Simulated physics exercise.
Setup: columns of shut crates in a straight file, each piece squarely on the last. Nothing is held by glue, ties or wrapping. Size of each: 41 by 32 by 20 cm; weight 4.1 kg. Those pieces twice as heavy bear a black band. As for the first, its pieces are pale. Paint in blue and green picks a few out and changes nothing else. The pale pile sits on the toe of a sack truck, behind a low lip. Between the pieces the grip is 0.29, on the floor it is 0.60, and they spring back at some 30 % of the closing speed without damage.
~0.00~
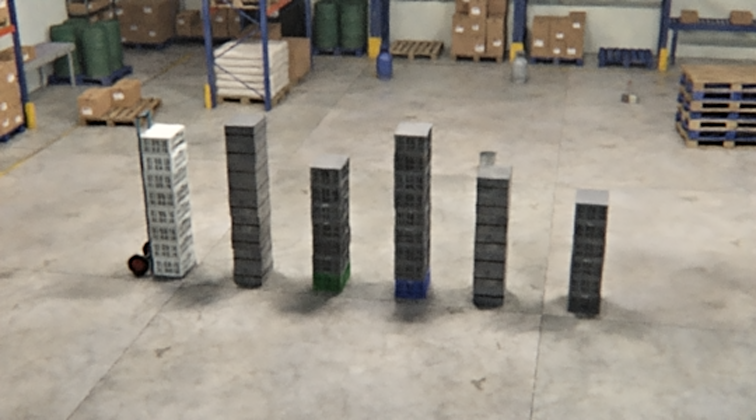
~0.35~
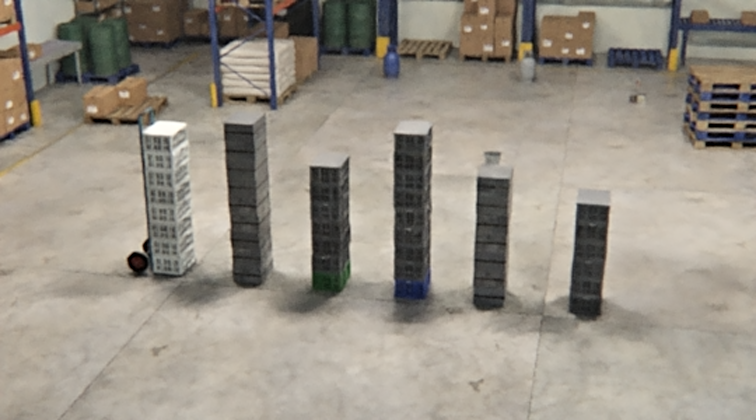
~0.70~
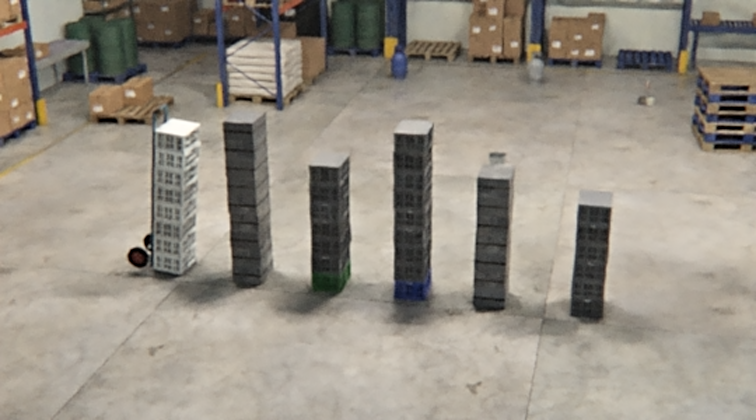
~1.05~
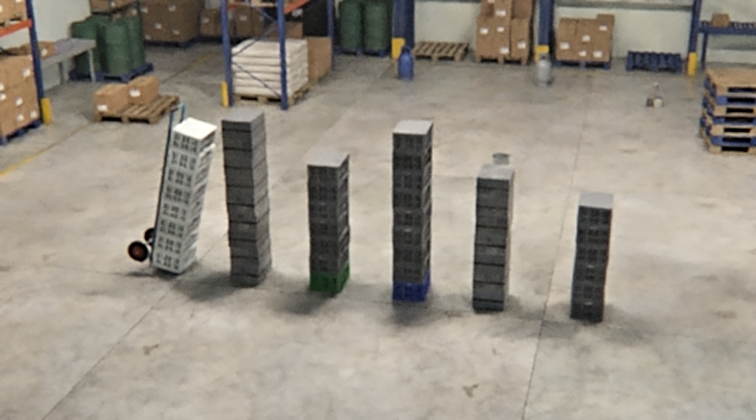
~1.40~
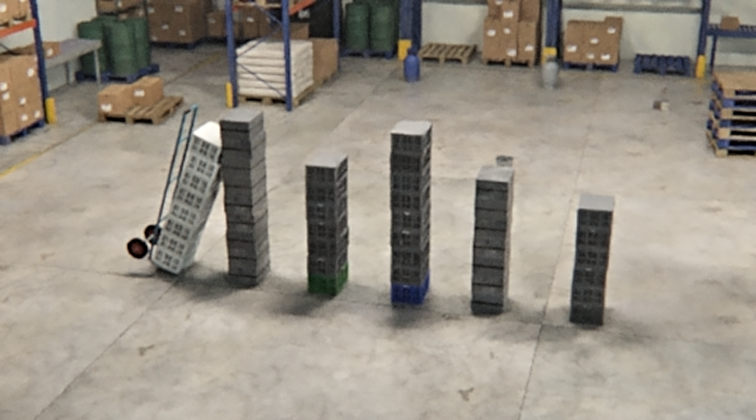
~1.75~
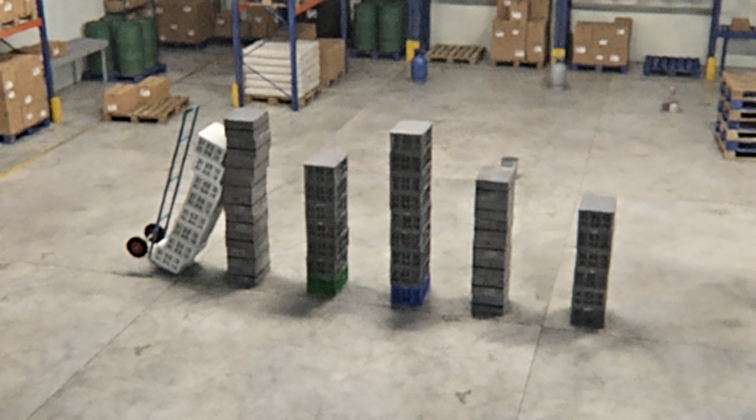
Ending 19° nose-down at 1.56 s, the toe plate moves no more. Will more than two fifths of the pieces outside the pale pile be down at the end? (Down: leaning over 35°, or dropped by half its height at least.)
My prediction: The share down will fall beneath two fifths.
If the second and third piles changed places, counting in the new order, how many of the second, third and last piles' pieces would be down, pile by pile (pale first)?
Then second 6, third 9, last 5.
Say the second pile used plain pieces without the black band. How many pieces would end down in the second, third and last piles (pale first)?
Second 8, third 6, last 5.
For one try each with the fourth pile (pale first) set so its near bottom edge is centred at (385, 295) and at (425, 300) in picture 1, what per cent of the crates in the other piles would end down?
I'd say close to 0 percent, then close to 0 percent.
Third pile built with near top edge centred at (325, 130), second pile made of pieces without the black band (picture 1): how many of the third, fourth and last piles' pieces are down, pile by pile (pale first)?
Pile by pile that makes third 8, fourth 8, last 5.
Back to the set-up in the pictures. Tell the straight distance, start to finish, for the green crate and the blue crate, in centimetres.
For green it's roughly 0 cm, and for blue it's roughly 0 cm.
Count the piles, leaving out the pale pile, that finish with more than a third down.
0 of them.
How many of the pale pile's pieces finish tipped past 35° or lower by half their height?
Tally of pale pieces: 0.
By 1.81 s, 0 of the pale pile down; none of the 38 other crates down, 3 disturbed.
When it is over (2.6 s), 0 of the pale pile down; none of the 38 other crates down, 3 disturbed; green crate unmoved; blue crate unmoved. That is 0 per cent. In pixels of the last frame, middles, green crate near (328, 277), blue crate near (411, 287).
